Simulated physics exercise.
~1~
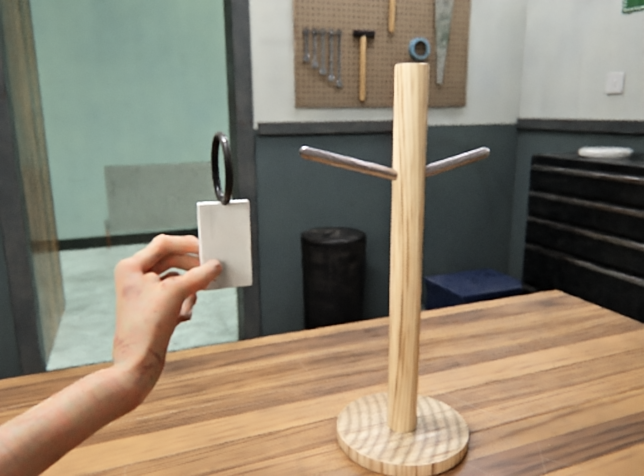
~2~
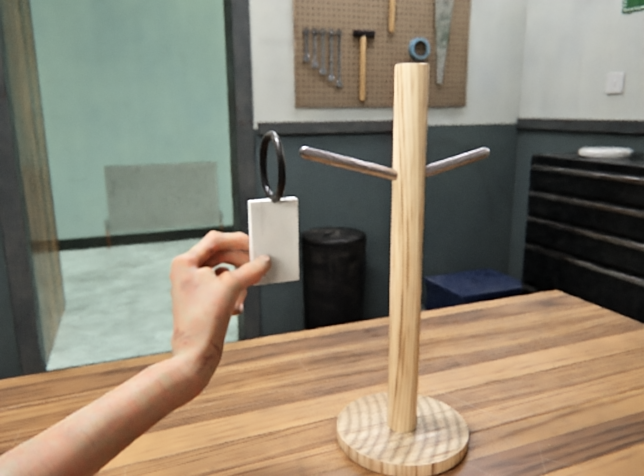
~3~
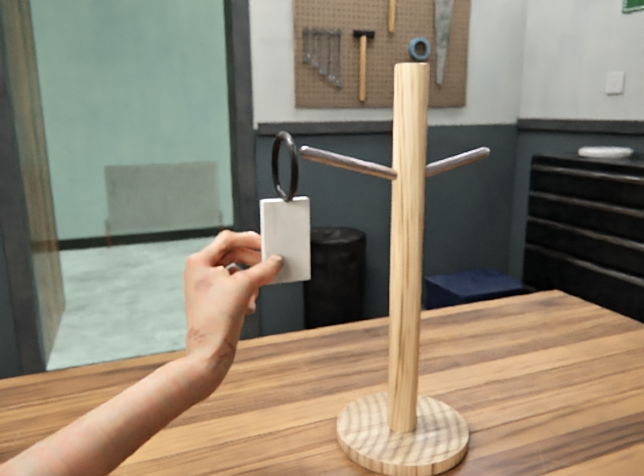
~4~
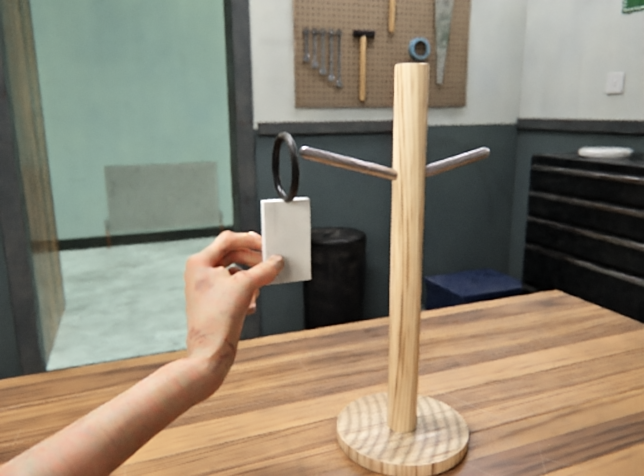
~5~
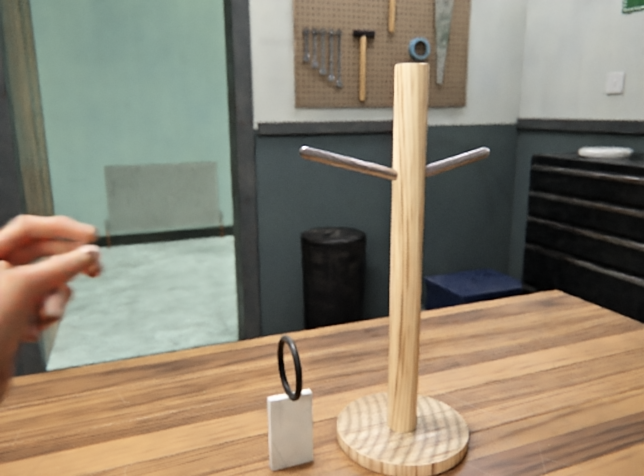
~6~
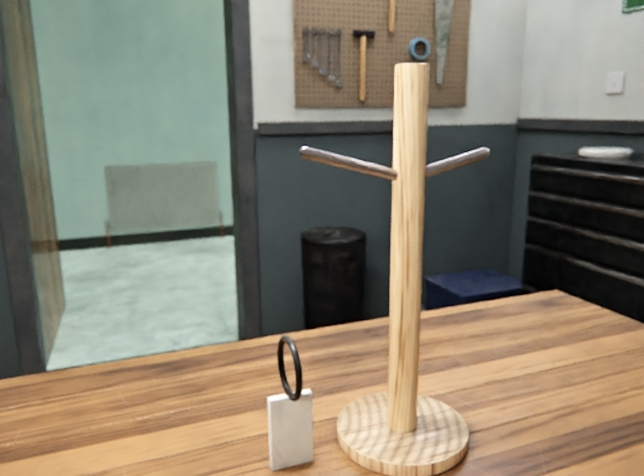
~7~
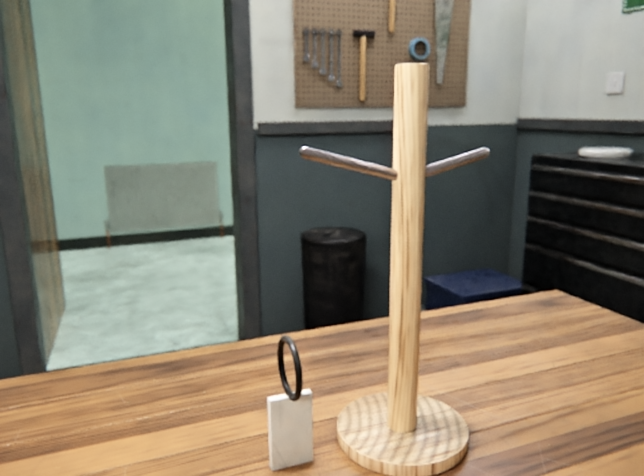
Hand moving a white tag right to a wooden stand's peg, letting go, the tag dropping to rest upright on the table.
